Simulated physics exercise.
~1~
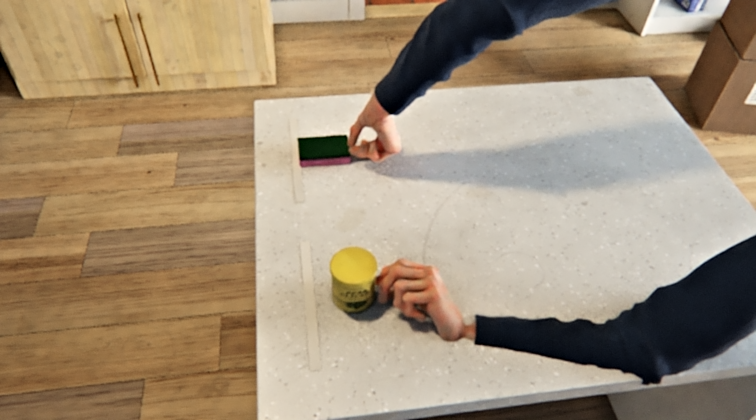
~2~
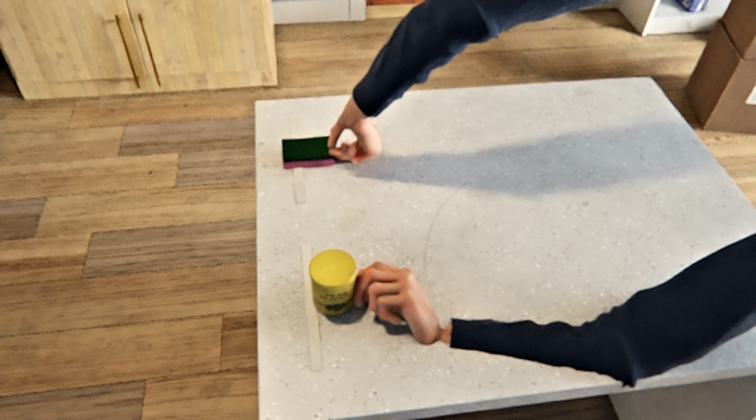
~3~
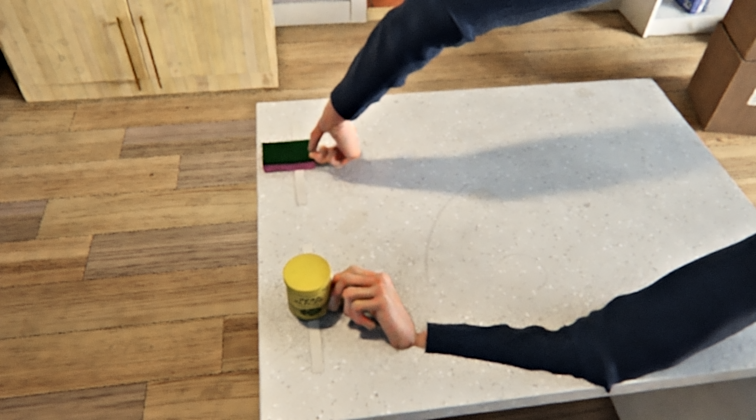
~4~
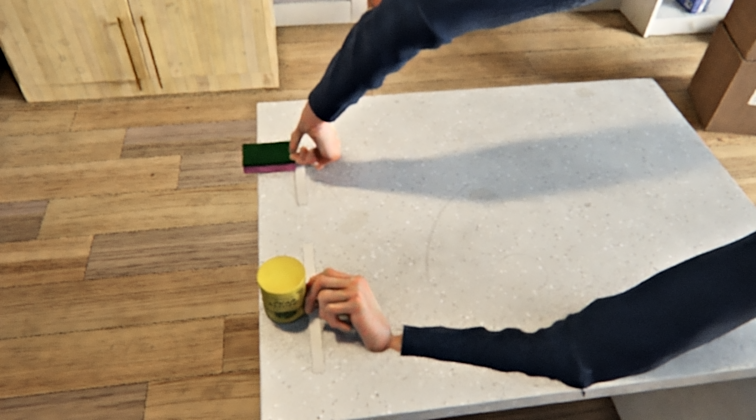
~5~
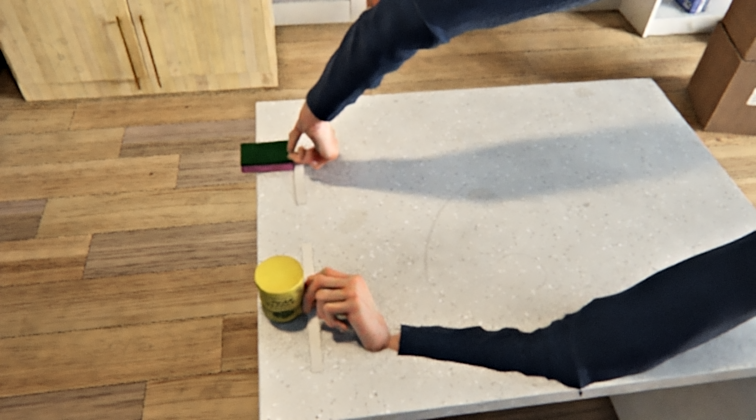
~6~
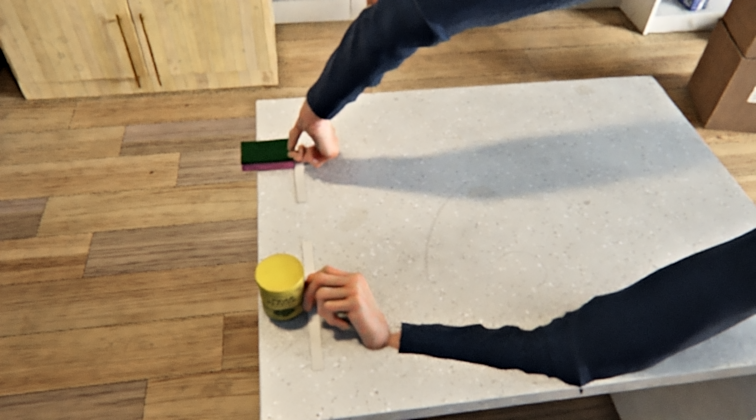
On a pale speckled tabletop above a wooden floor, two hands in dark sleeves reach in from the right, one at a yellow pot near the front and the other at a green and pink sponge farther back. Both hands slowly push their objects left, toward the table's edge, across two strips of pale tape. The pot and sponge keep sliding together until the sponge juts out past the edge and the pot sits right at it. Then the hands stop and stay in place, with both objects still resting on the table.
